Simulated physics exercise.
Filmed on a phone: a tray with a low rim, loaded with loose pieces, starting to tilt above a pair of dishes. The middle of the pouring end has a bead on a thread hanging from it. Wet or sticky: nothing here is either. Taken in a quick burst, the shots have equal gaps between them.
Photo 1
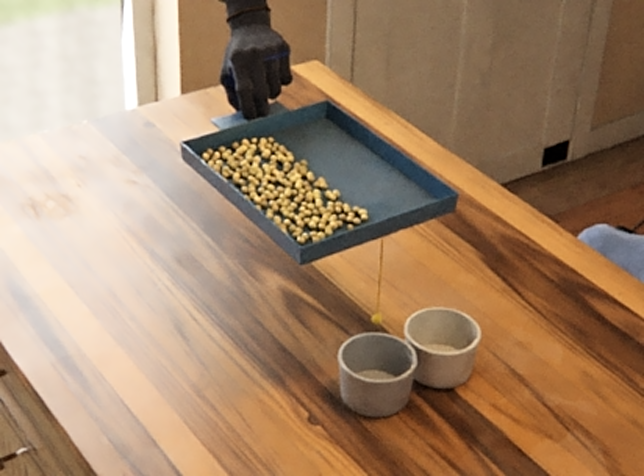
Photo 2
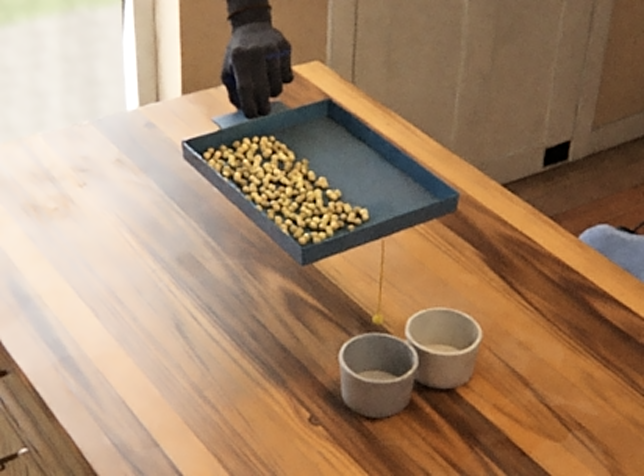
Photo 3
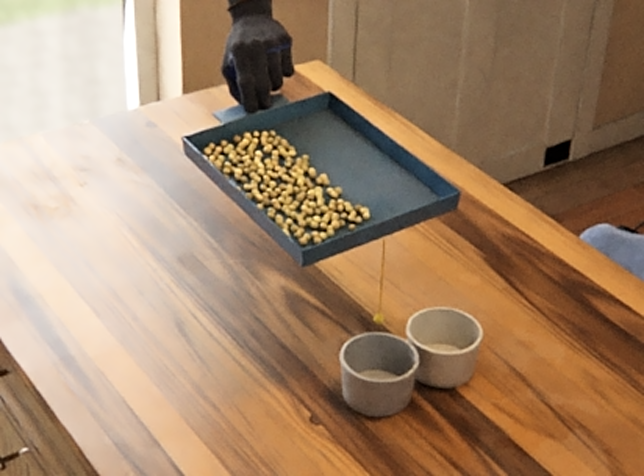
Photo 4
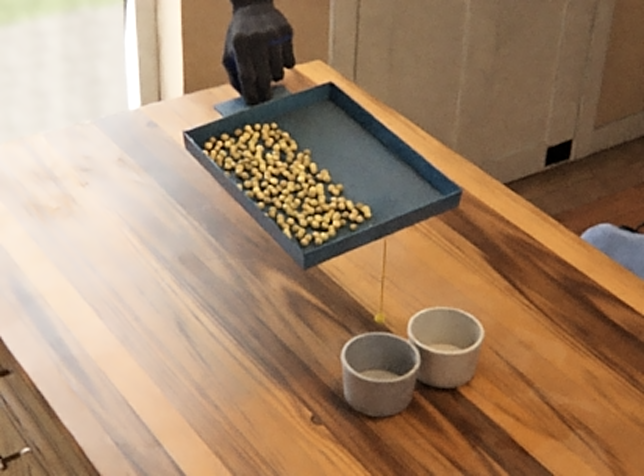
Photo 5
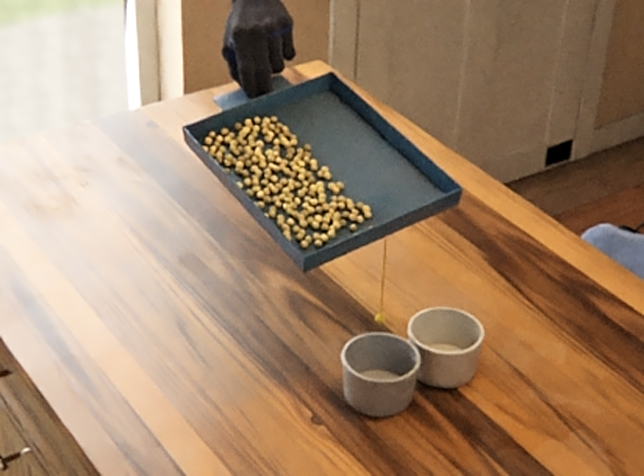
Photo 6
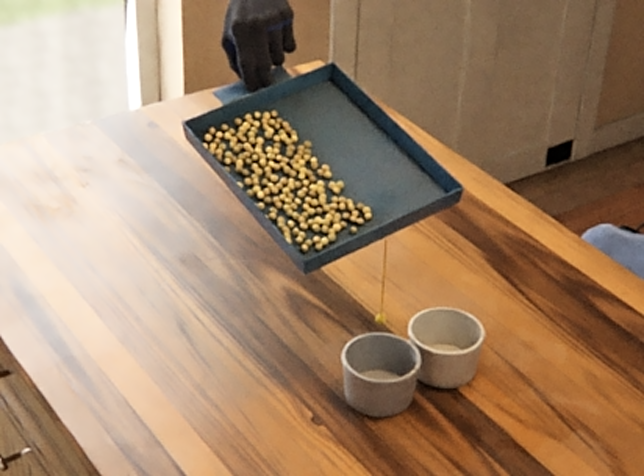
In this clip, a dark-gloved hand holds a low-rimmed blue tray of small yellowish pieces above two grey dishes on a wooden table, slowly tilting it slightly toward its near left corner while a bead hangs from a thread.
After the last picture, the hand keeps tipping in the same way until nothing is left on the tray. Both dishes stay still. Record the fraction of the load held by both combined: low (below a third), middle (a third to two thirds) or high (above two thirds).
Fraction held by both: Low.
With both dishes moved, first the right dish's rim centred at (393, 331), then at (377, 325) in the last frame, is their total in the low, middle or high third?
The two tries come out as above two thirds and above two thirds in turn.
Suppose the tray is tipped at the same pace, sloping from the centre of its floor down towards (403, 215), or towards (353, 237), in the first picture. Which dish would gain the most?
So, first the one on the right side, and second the one on the left side.
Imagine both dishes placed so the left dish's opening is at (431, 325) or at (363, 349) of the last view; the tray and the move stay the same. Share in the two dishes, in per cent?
First placement: 0 per cent; second placement: 10 per cent.
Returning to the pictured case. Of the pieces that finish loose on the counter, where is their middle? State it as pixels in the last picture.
Near (302, 418).
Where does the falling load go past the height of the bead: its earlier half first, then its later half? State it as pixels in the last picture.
First roughly (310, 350), then roughly (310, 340).
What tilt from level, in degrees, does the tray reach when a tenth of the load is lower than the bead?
I'd say it is tilted about 90°.
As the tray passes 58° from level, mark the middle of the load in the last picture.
Its middle sits at about pixel (293, 214).
Just after the last frame, tray tipped steeply; every one on the tray.
A moment on, tray tipped right over; roughly a third on the tray; just a few in the left dish; roughly half outside both; roughly a quarter in the air.
Further on, tray tipped past a quarter turn; just a few in the left dish; almost all outside both.
When it is over, tray tipped past a quarter turn; just a few in the left dish; not one in the right dish; almost all outside both.
